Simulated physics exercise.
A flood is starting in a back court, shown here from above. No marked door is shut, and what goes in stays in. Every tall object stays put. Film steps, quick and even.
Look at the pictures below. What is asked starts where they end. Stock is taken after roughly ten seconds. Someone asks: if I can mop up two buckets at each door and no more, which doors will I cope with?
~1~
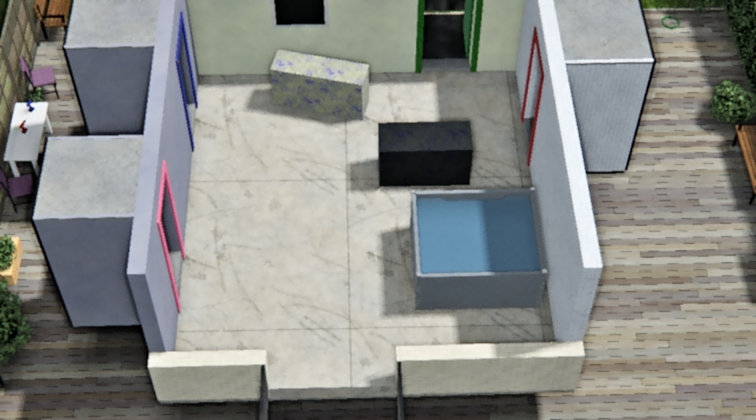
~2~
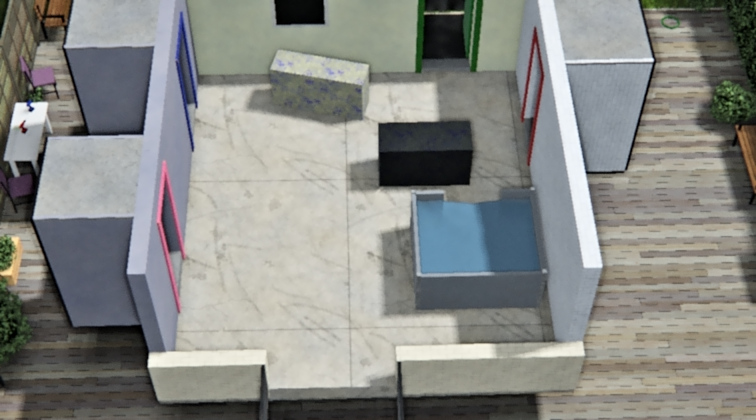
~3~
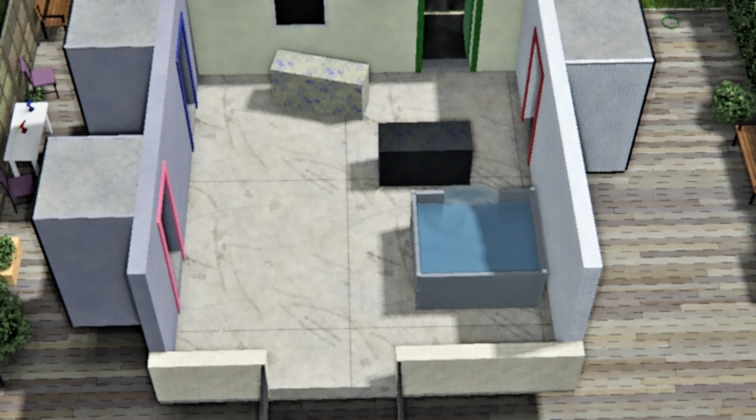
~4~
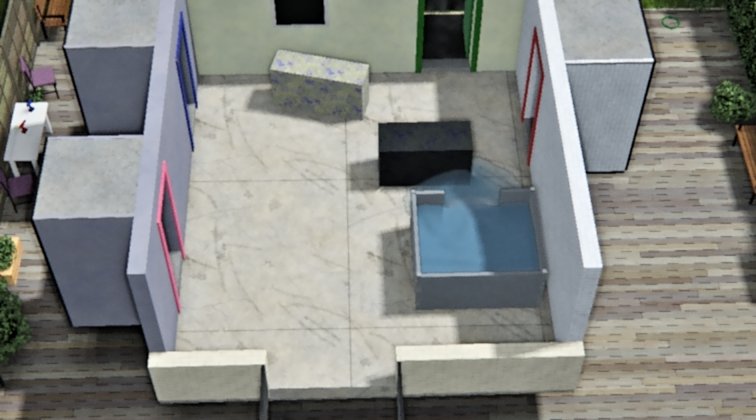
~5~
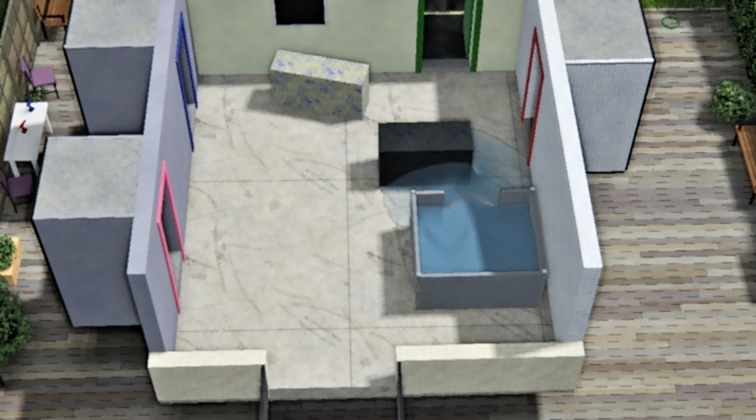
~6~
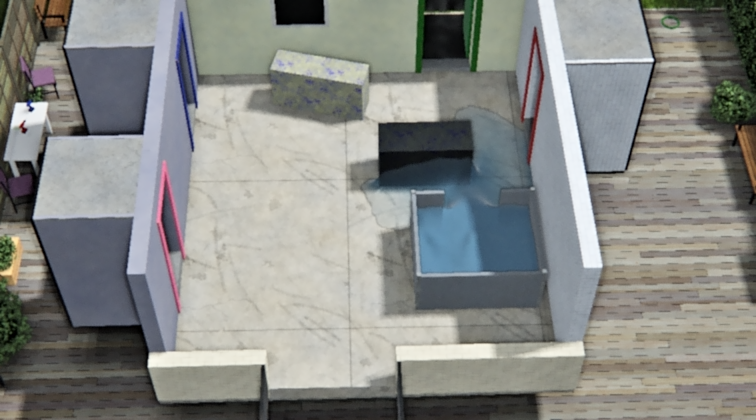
Outcome: The pink door is going to let through no more than allowed. The red door is going to let through more than allowed. The green door is going to let through more than allowed. The blue door is going to let through no more than allowed.
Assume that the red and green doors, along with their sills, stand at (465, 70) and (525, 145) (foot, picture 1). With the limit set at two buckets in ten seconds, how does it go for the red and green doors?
Red: Gets flooded; green: Gets flooded.
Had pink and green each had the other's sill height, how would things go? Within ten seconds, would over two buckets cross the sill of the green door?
Result for green: Below the limit.
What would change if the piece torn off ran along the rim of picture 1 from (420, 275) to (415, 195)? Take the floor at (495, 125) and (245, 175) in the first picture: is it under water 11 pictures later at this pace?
Taking them in turn: Untouched and swamped.
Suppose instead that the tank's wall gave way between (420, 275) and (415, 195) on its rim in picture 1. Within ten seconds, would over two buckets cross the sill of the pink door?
At the pink door, the inflow beats the threshold.
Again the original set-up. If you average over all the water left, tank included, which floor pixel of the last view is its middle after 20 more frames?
I would point to (412, 206).
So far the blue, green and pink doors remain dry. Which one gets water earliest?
Looks like the green one.
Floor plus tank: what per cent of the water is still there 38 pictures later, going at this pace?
It comes to roughly 92 per cent.
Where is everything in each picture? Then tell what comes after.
The first picture shows the water tank at (477, 234) is whole and still.
In the second picture, water pours out on the water tank's far side and has run to a hidden place.
In the third picture, the front is at (455, 186), out from the gap on the water tank's far side.
In the fourth picture, the front is at (480, 161), out from the gap on the water tank's far side.
In the fifth picture, water pours out on the water tank's far side and has run to a hidden place.
In the sixth picture, the front is at (474, 111), out from the gap on the water tank's far side.
A moment on, water covers 30 % of the floor; the pink door not reached, the red door over two buckets in, the green door wet at the sill, nothing in, the blue door not reached.
Next, water covers 50 % of the floor; the pink door wet at the sill, nothing in, the red door over two buckets in, the green door under two buckets in, the blue door not reached.
Then, water covers 70 % of the floor; the pink door wet at the sill, nothing in, the red door over two buckets in, the green door over two buckets in, the blue door wet at the sill, nothing in.
Later, water covers 90 % of the floor; the pink door wet at the sill, nothing in, the red door far over two buckets in, the green door over two buckets in, the blue door wet at the sill, nothing in.
In the end, water covers 100 % of the floor; the pink door wet at the sill, nothing in, the red door far over two buckets in, the green door far over two buckets in, the blue door wet at the sill, nothing in.
